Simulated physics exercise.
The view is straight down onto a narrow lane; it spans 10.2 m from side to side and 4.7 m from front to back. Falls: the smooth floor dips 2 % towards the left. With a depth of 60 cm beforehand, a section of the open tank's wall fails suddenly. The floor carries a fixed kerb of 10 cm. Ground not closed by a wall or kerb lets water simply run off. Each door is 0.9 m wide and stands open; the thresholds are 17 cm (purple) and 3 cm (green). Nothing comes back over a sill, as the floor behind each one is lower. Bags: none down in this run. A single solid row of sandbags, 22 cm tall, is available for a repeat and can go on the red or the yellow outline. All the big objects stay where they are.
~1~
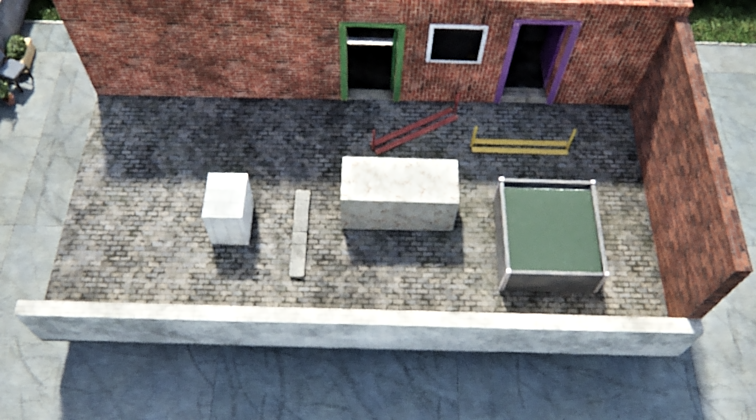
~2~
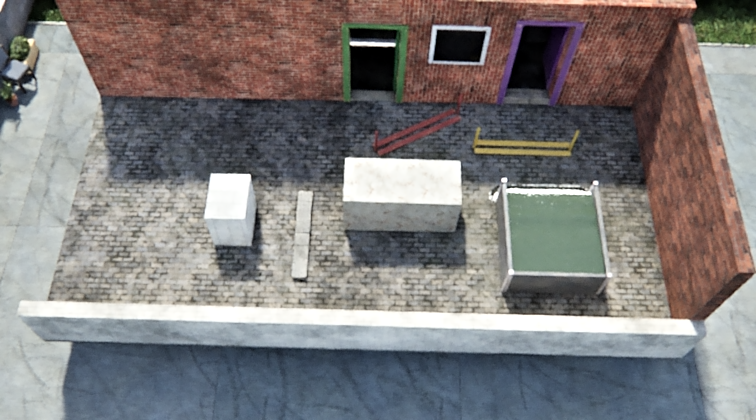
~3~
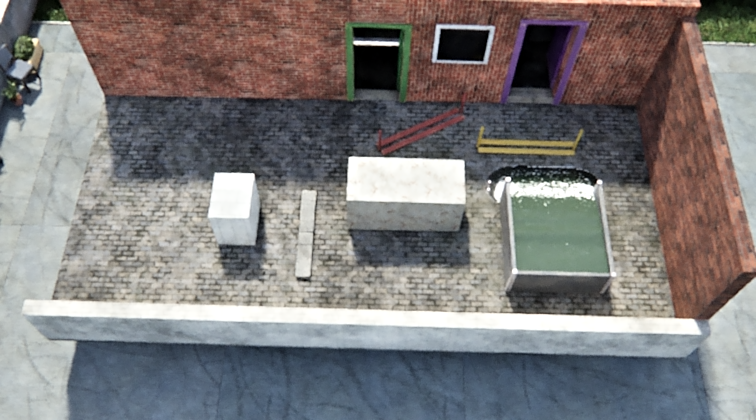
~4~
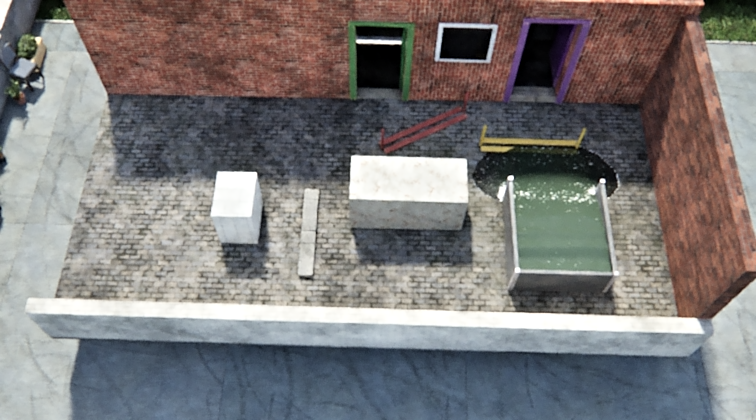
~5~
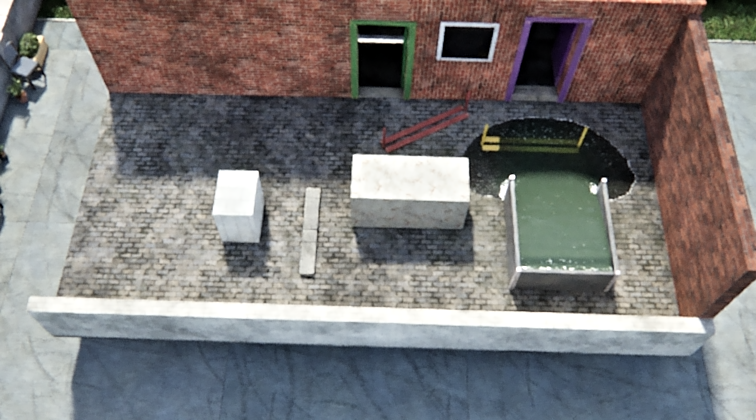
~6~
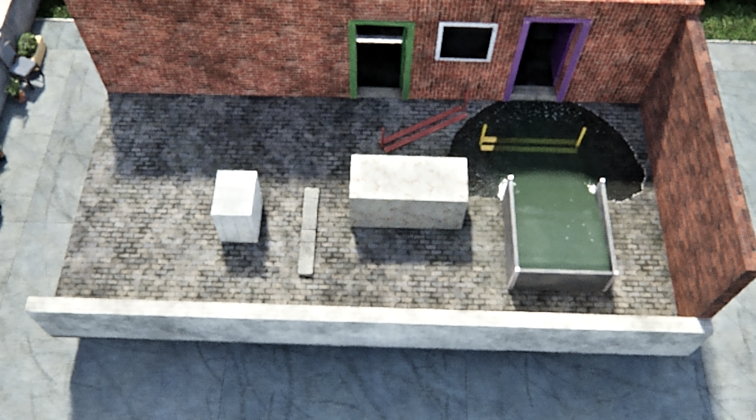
Green water pours from the far side of an open tank and spreads around a yellow bench.
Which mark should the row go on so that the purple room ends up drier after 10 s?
On the yellow mark.
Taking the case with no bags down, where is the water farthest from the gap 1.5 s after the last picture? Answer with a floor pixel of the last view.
Look near (322, 97) in the last picture.
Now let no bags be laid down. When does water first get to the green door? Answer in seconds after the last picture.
Green door, 1.0 seconds.
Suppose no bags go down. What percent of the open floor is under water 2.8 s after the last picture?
40 %.
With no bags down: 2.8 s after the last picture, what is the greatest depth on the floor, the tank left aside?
About 16 centimetres.
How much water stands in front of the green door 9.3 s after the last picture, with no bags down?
About 3.0 centimetres.
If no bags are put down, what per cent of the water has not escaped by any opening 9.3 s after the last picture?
I'd put what remains at some 62 per cent.
Then, 0.7 s after the last picture water covers 20 % of the floor and is deepest (34 cm) near (534, 101) in the run without bags; in at the purple door, 46 L with no bags, 43 L with the row on red, 0 L on yellow.
Then, 1.5 s after the last picture water covers 20 % of the floor and is deepest (30 cm) near (627, 103) in the run without bags; in at the purple door, 104 L with no bags, 110 L with the row on red, 0 L on yellow.
Then, 2.8 s after the last picture water covers 40 % of the floor and is deepest (16 cm) near (538, 139) in the run without bags; in at the purple door, 129 L with no bags, 137 L with the row on red, 0 L on yellow.
Then, 5.3 s after the last picture water covers 65 % of the floor and is deepest (12 cm) near (633, 331) in the run without bags; in at the purple door, 130 L with no bags, 138 L with the row on red, 0 L on yellow.
Then, 9.3 s after the last picture water covers 70 % of the floor and is deepest (6 cm) near (318, 273) in the run without bags; in at the purple door, 130 L with no bags, 138 L with the row on red, 0 L on yellow.
